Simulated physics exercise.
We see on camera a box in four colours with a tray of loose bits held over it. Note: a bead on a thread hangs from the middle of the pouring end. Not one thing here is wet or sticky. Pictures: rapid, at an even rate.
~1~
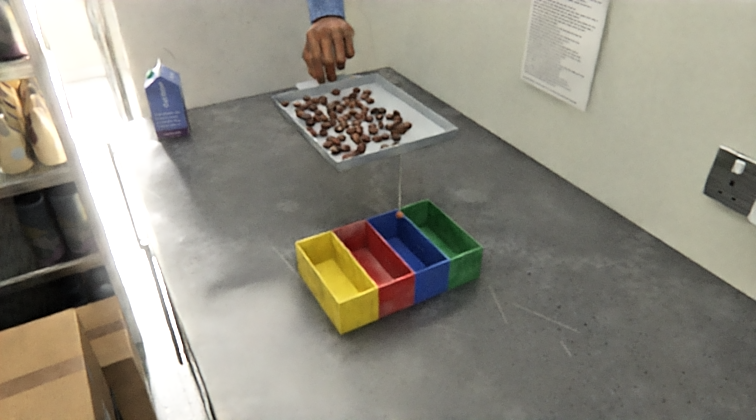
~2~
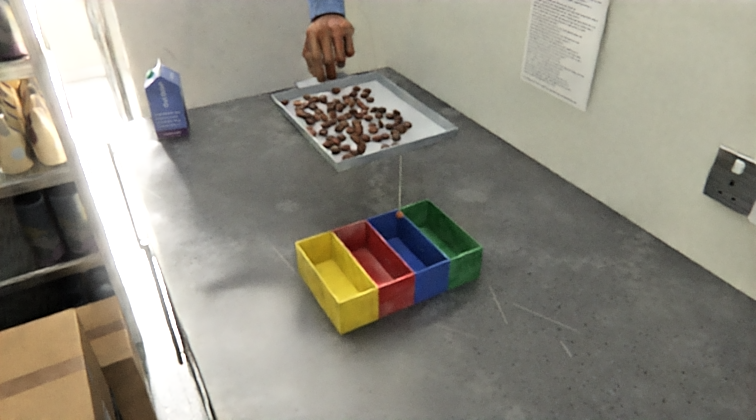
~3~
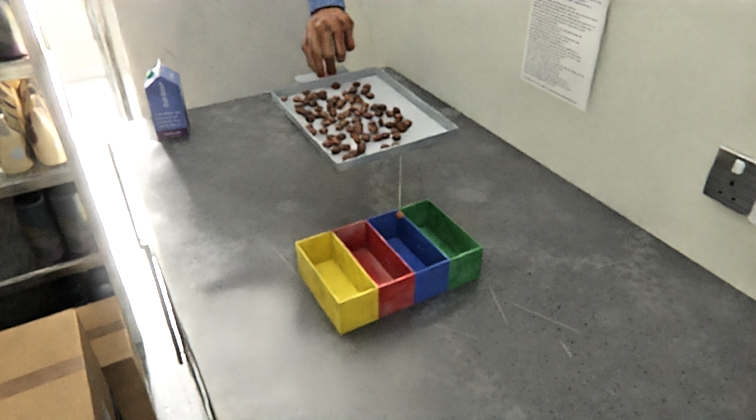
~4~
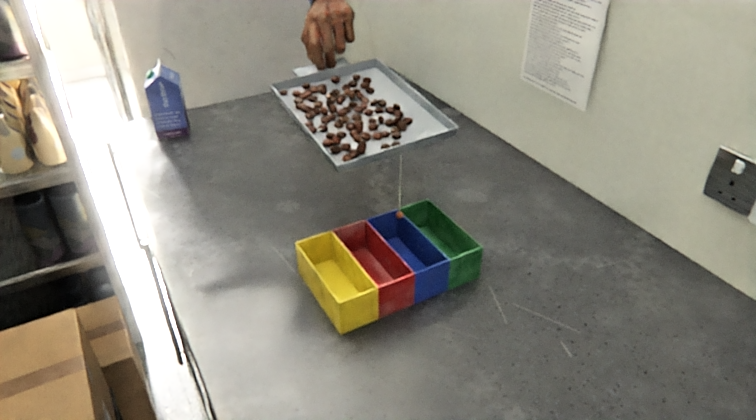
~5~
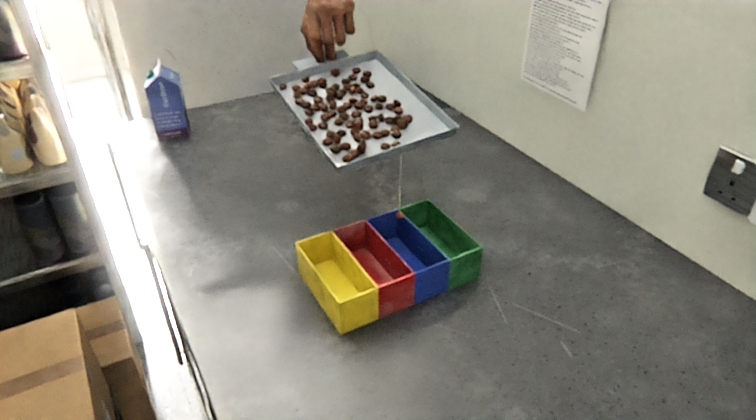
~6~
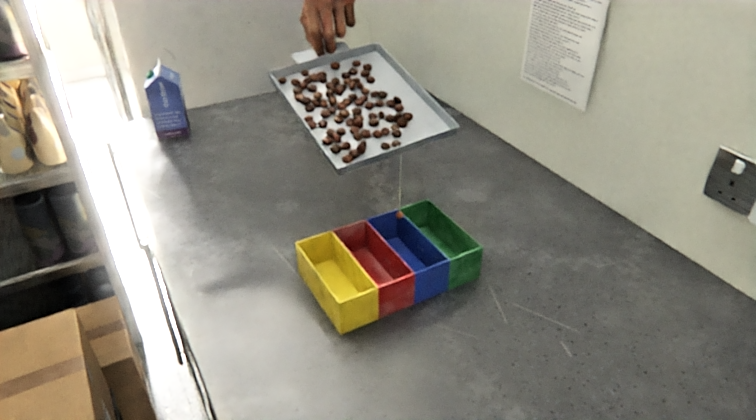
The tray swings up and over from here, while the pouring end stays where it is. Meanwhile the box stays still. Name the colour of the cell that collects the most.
Red.
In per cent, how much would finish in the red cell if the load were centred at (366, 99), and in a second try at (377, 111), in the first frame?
It's 50 percent the first time and 50 percent the second.
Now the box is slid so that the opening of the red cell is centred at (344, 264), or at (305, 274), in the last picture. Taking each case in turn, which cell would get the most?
So the first one goes to blue and the second to the cell in green.
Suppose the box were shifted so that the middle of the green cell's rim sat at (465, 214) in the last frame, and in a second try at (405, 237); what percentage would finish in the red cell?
Close to 20 in a hundred, then close to 20 in a hundred.
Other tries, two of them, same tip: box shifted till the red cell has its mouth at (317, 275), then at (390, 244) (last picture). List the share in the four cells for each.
Roughly 90 % and then 90 %.
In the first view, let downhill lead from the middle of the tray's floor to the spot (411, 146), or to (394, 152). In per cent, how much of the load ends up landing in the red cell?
Lab note: Try one about 10 %, try two about 40 %.
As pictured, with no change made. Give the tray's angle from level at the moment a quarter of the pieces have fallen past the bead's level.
Roughly 105°.
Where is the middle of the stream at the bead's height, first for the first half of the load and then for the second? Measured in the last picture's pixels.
First close to (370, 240), next close to (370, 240).
Soon after the last picture, tray tipped steeply; all on the tray.
A little later, tray tipped right over; nearly all on the tray; a stray few in the yellow cell; a stray few falling or outside the box.
Later still, tray tipped past a quarter turn; about half in the red cell; about a quarter in the blue cell; about a quarter in the yellow cell; a stray few in the green cell.
At rest, tray tipped past a quarter turn; about half in the red cell; about a quarter in the blue cell; about a quarter in the yellow cell; a stray few in the green cell.
